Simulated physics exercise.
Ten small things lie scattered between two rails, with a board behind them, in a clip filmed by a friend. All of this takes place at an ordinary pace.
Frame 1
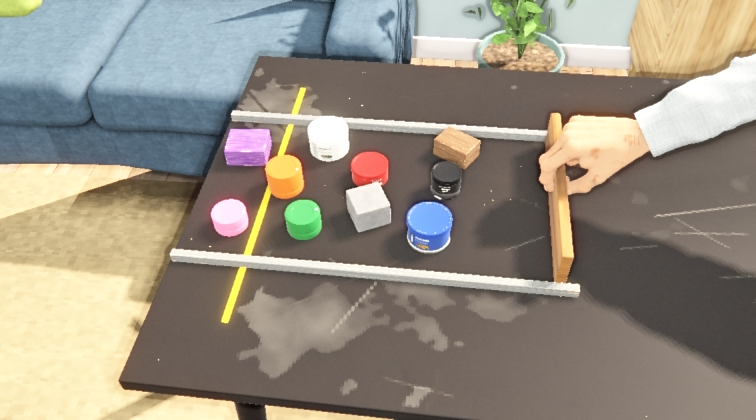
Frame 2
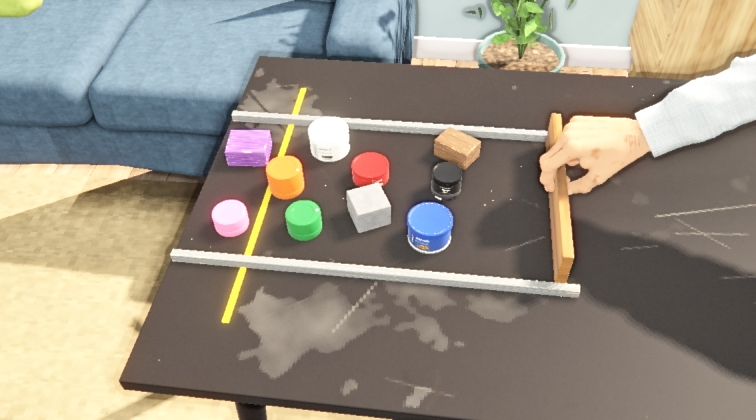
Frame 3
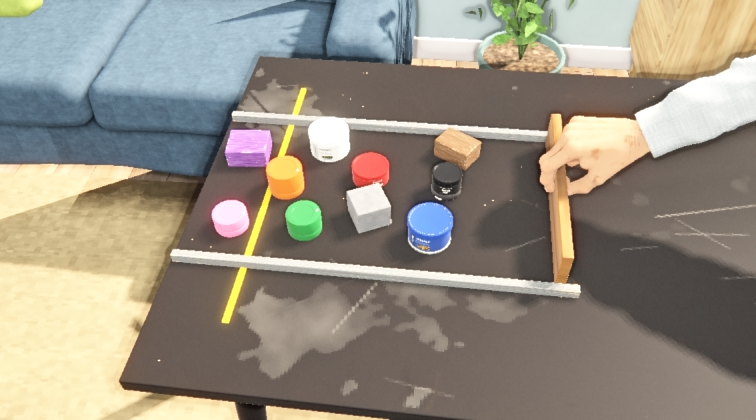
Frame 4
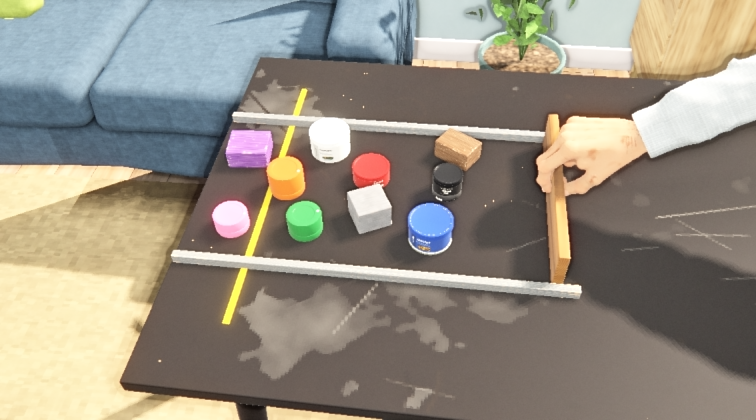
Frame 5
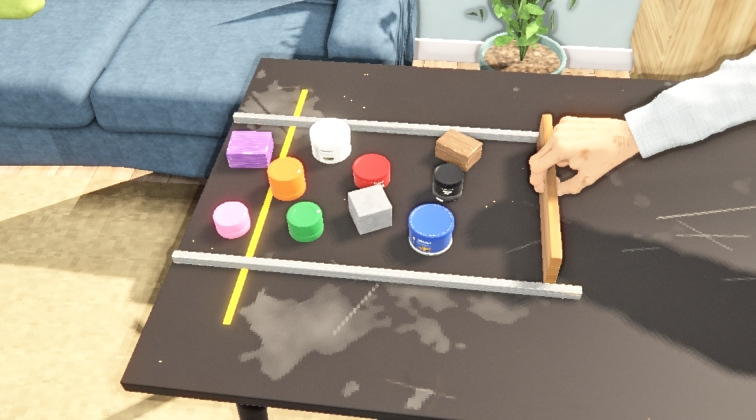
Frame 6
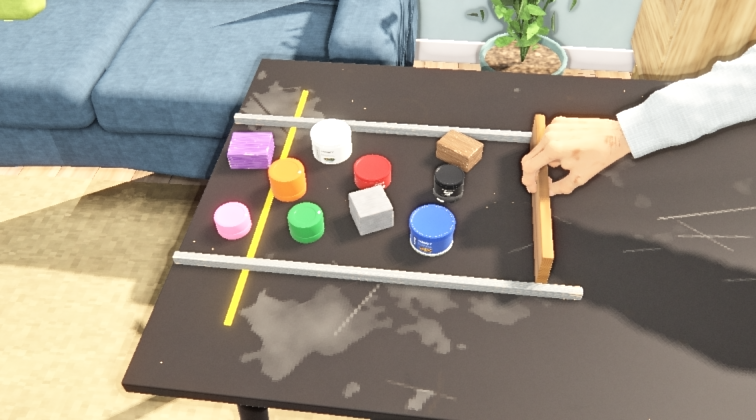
A hand in a pale sleeve grips a wooden board at the right of a dark, scuffed table, seen from above, with a blue sofa and potted plant behind. Between two pale rails sit purple, white, orange, pink, green, red, grey, brown, black and blue objects, with yellow tape crossing at left. The hand slides the board slightly left, while the objects stay in place on the table.
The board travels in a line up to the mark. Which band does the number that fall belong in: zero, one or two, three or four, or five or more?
It belongs in the one or two band.
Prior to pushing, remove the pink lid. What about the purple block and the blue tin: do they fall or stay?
So the purple block goes off the edge and the blue tin is still there.
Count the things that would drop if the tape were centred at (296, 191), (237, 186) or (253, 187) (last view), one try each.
So, one try after another, the floor gets 0, then 6, then 5.
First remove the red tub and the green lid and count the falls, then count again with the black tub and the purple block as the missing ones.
Try 1: 1; try 2: 1.
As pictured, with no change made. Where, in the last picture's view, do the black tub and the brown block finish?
They come to rest around (262, 169) and (265, 140).
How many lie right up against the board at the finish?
Count recorded: 3.
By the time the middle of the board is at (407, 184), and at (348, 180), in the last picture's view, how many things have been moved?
The first number is 5, the next one 8.
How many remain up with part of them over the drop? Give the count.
3.
A little later, none off yet; purple block at rest near (251, 151); pink lid at rest near (233, 221); orange lid at rest near (288, 180).
When it is over, the number that fall off is one or two; down, pink lid and purple block.
